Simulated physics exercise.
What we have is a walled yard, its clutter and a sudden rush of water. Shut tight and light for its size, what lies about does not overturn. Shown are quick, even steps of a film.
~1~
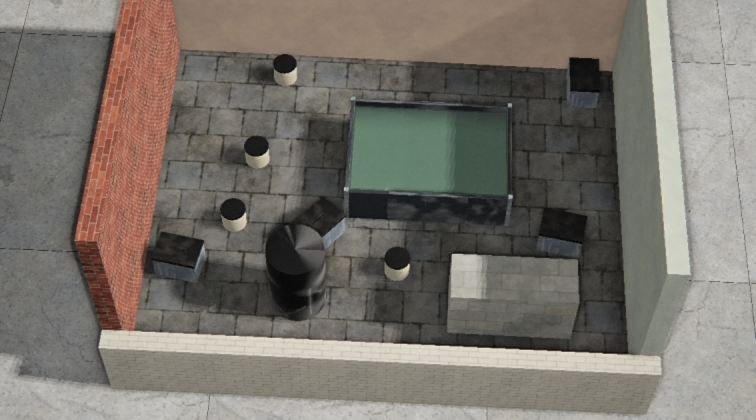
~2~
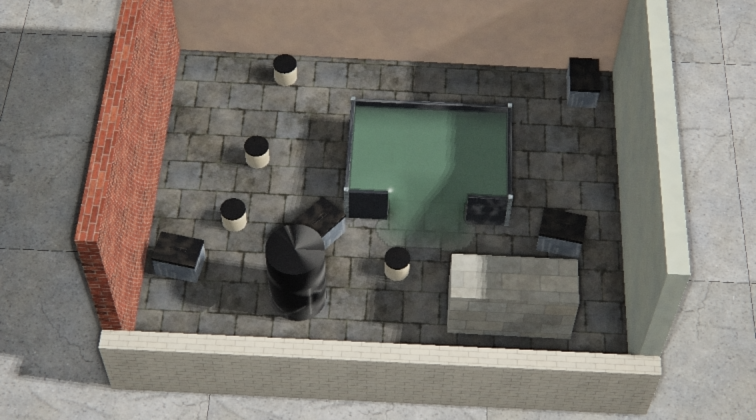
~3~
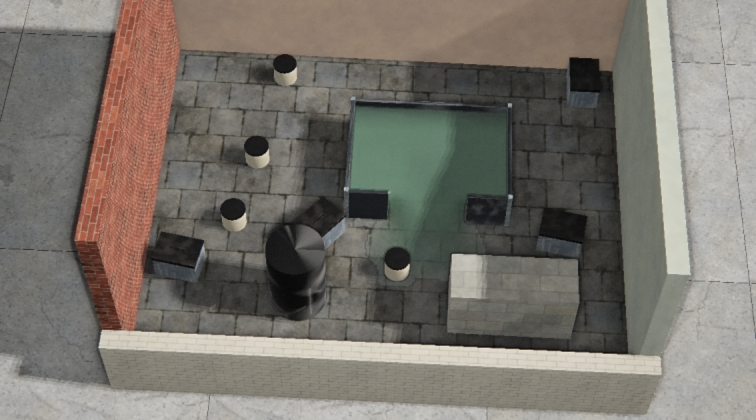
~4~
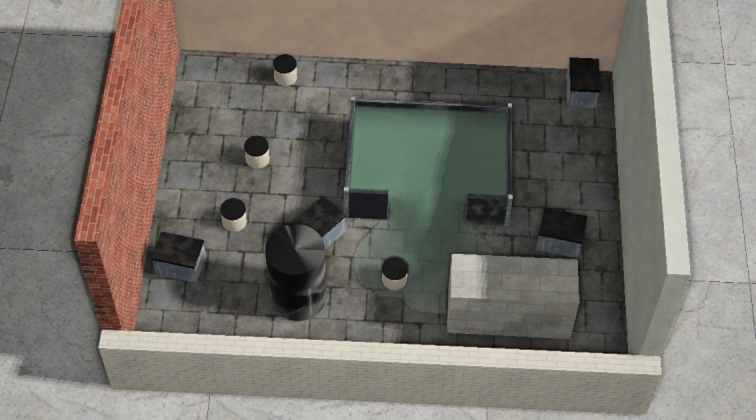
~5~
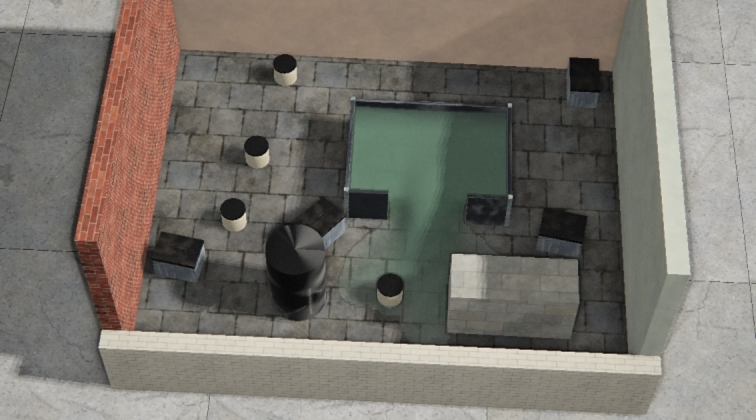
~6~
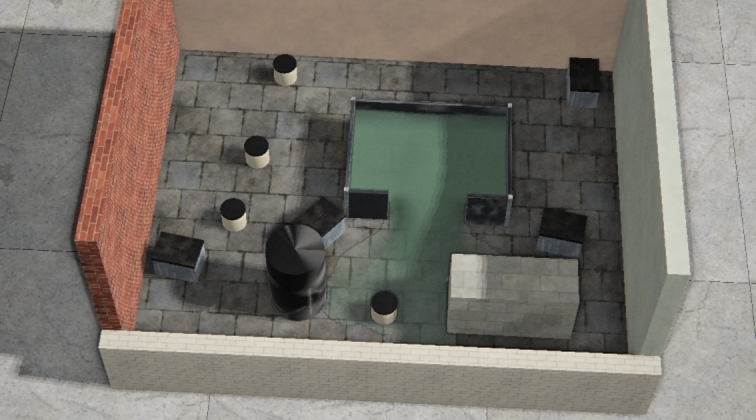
Green water pours through a gap in the front of a glass-walled tank and spreads across the paved yard toward the viewer, then pushes one small black-topped pail a short way forward, while the other objects stay put.
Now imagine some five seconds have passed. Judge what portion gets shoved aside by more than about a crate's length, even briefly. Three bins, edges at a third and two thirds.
It is a middling share of a third to two thirds.
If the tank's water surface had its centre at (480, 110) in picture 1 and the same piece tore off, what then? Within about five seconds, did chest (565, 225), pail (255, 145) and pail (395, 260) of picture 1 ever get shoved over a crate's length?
Result per object - went far, stayed close, went far.
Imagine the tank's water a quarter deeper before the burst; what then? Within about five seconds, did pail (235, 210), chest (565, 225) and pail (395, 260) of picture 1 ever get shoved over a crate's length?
Note, in sequence: Within that / past that mark / past that mark.
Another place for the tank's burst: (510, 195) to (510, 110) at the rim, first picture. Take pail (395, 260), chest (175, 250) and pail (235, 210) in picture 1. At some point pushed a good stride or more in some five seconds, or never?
Outcome by item - short of that distance / short of that distance / short of that distance.
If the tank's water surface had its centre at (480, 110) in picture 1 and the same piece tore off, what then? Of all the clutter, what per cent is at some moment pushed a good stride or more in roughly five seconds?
I make it 40 per cent.
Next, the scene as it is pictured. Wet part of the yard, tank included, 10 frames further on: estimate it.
40 per cent, roughly.
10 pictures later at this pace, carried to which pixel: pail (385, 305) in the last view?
Near (262, 310).
A moment on, 1 of 8 are well off their spots; 0 afloat.
Next, 1 of 8 are well off their spots; 0 afloat.
Later, 1 of 8 are well off their spots; 0 afloat.
In the end, 3 of 8 are well off their spots, and 3 have been at some point; 0 afloat.
